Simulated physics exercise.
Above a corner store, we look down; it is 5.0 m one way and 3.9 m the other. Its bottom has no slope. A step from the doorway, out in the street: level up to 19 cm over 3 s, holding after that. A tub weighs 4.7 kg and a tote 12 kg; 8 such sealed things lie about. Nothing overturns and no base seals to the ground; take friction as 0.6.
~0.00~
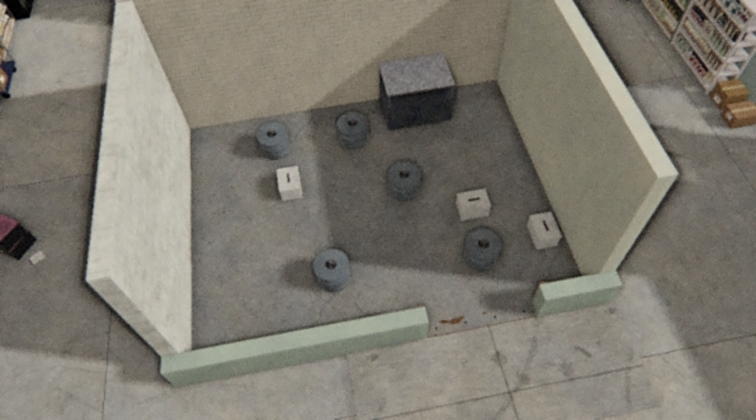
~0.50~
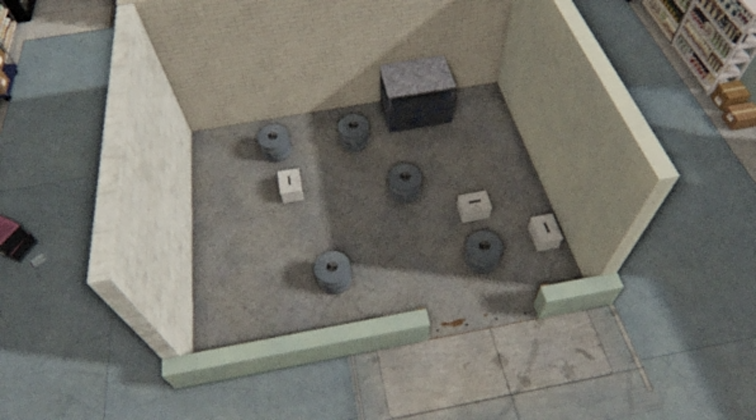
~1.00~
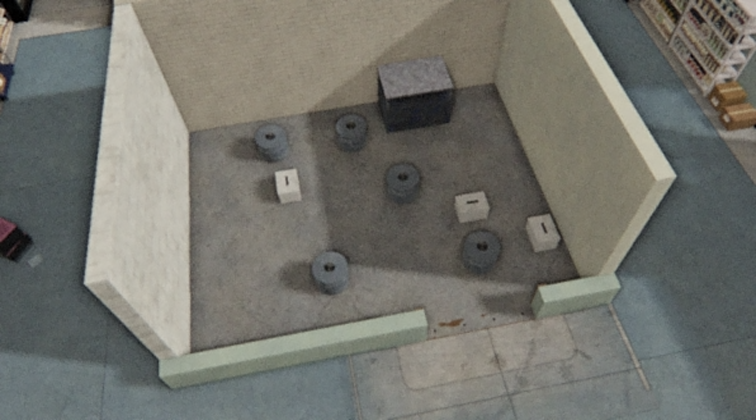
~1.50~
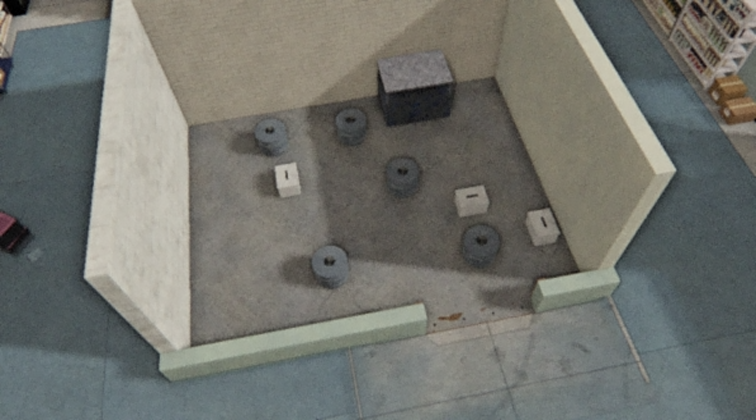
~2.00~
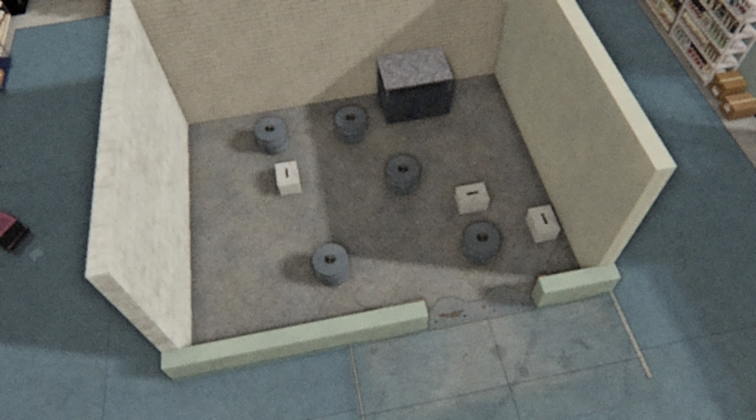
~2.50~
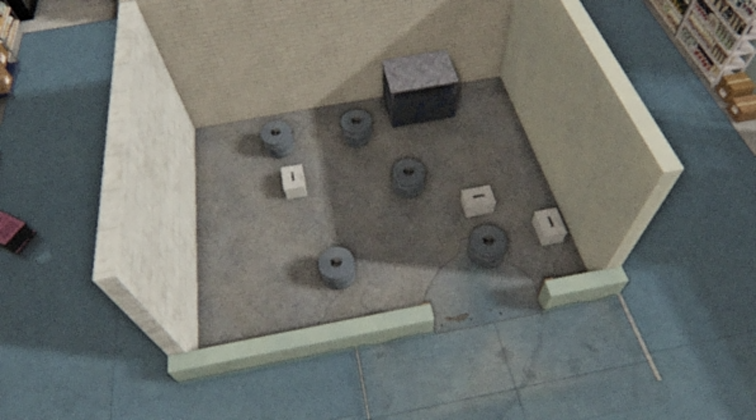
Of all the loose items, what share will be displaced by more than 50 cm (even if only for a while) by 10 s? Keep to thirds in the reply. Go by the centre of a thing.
My answer: One to two thirds.
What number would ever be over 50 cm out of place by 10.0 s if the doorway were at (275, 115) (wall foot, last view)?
In that case the number is 5.
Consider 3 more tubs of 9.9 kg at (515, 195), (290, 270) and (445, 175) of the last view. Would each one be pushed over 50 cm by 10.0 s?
The first one tops the mark, the next stays inside the mark, and the last tops the mark.
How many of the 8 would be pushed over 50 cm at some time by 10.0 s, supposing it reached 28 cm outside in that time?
I count 6 of them in that case.
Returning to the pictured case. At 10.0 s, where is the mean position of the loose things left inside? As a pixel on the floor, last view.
They're centred close to (363, 194).
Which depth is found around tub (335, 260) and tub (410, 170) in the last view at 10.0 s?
Close to 1 and 10 centimetres.
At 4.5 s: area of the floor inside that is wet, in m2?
Wet: Near 8.0 m2.
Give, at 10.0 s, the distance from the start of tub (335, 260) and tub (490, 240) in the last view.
The first is 0 cm from its start, the second 140 cm.
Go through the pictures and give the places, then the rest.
The first picture shows a tub at (272, 134), on the bottom; a tub at (331, 265) rests on the ground; 0.0 m2 under water; 0 of 8 have shifted.
The second picture shows a tub at (273, 136) rests on the ground; a tub at (332, 267), on the bottom; 0.0 m2 under water; 0 of 8 have shifted.
The third picture shows a tub at (270, 137) rests on the ground; a tub at (330, 267) rests on the ground; 0.0 m2 under water; 0 of 8 have shifted.
The fourth picture shows a tub at (270, 131) rests on the ground; a tub at (330, 261), on the bottom; water covers 0.0 m2; 0 of 8 have shifted.
The fifth picture shows a tub at (270, 129) rests on the ground; a tub at (330, 259) rests on the ground; 0.1 m2 under water; 0 of 8 have shifted.
The sixth picture shows a tub at (276, 132), on the bottom; a tub at (336, 262), on the bottom; water covers 0.8 m2; 0 of 8 have shifted.
After 3.5 s 0 of 8 are over 50 cm from their spots; 0 afloat.
After 4.5 s 1 of 8 are over 50 cm from their spots; 1 afloat.
After 7.0 s 4 of 8 are over 50 cm from their spots; 3 afloat.
After 10.0 s 5 of 8 are over 50 cm from their spots, and 5 have been at some point; 4 afloat.
